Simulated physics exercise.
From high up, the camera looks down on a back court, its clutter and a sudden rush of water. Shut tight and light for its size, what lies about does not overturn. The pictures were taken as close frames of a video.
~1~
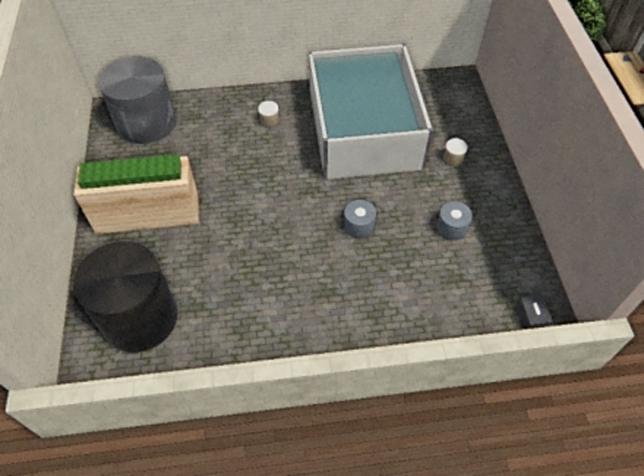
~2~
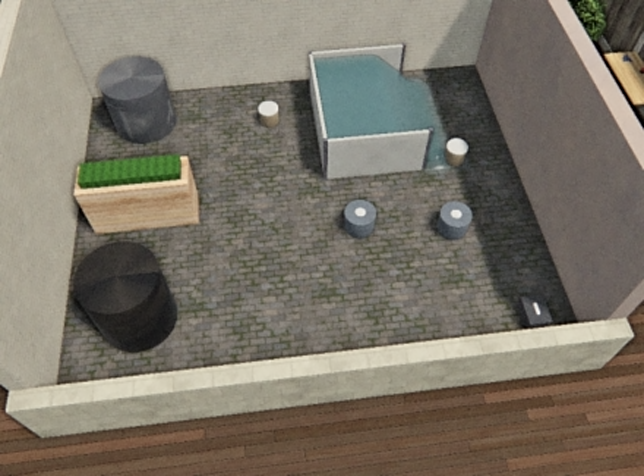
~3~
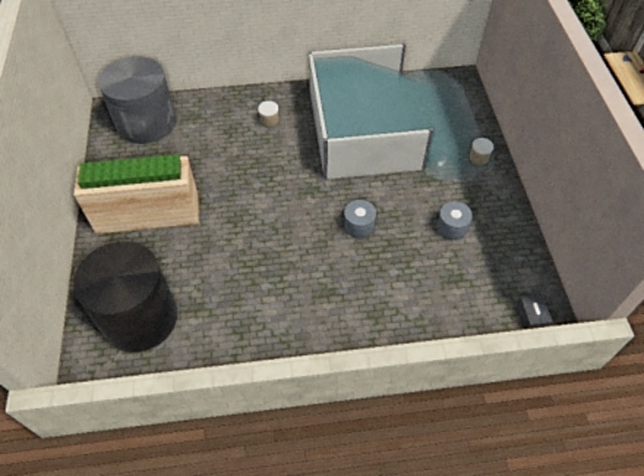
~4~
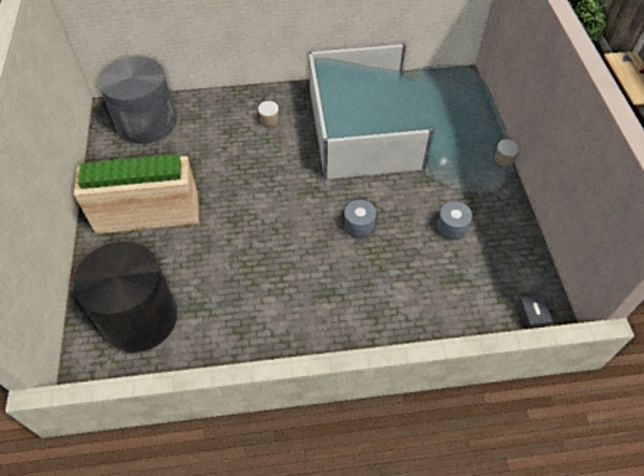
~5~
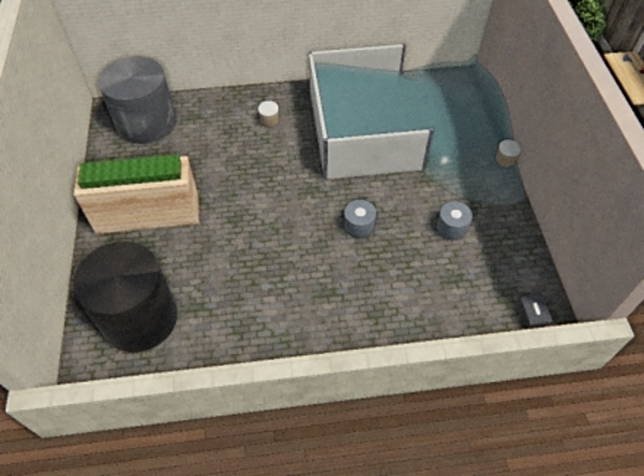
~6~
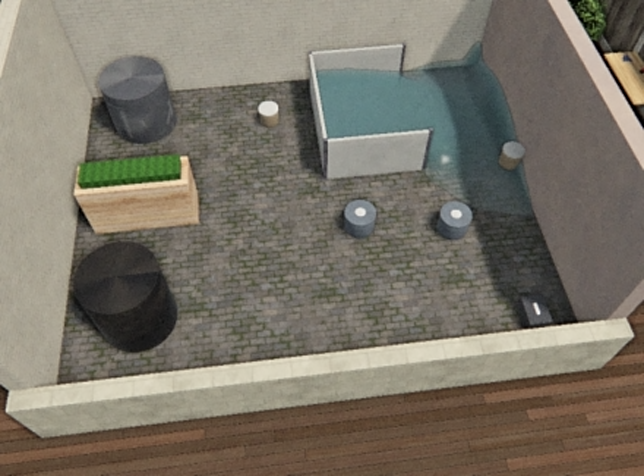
A walled back court paved in grey-green brick is seen from high above by a still camera, with brown decking along the near side. A white-sided tank of teal water stands at the back, with small pale-topped pails and grey tubs around it, and two dark drums and a grass-topped wooden planter at left. The tank's right side opens, and water spreads across the paving to the right wall, carrying the nearest pail rightward.
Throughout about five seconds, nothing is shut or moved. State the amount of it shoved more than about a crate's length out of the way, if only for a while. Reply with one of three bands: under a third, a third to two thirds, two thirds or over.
A third to two thirds.
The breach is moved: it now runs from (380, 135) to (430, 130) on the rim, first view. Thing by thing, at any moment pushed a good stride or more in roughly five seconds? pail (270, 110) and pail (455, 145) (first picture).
In turn: Never so far, no.
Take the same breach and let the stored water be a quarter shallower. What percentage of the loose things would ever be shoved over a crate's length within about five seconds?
Near 60 per cent of the loose things.
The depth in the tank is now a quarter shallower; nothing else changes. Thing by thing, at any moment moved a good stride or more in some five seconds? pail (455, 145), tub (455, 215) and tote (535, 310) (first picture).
In the order you named them: Went past the threshold, went past the threshold, went past the threshold.
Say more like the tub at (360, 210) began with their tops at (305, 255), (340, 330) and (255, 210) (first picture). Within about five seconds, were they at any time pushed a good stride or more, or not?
Taking them one at a time: Remains close, then gets driven off, then remains close.
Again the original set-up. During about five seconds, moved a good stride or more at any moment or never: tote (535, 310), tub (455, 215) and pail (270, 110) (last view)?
The first one traveled far, the second traveled far and the third stayed within range.
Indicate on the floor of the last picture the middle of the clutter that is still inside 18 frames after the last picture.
About (324, 256).
A moment on, 1 of 5 are well off their spots; 1 afloat.
Next, 1 of 5 are well off their spots; 2 afloat.
Later, 3 of 5 are well off their spots; 2 afloat.
In the end, 3 of 5 are well off their spots, and 3 have been at some point; 1 afloat.
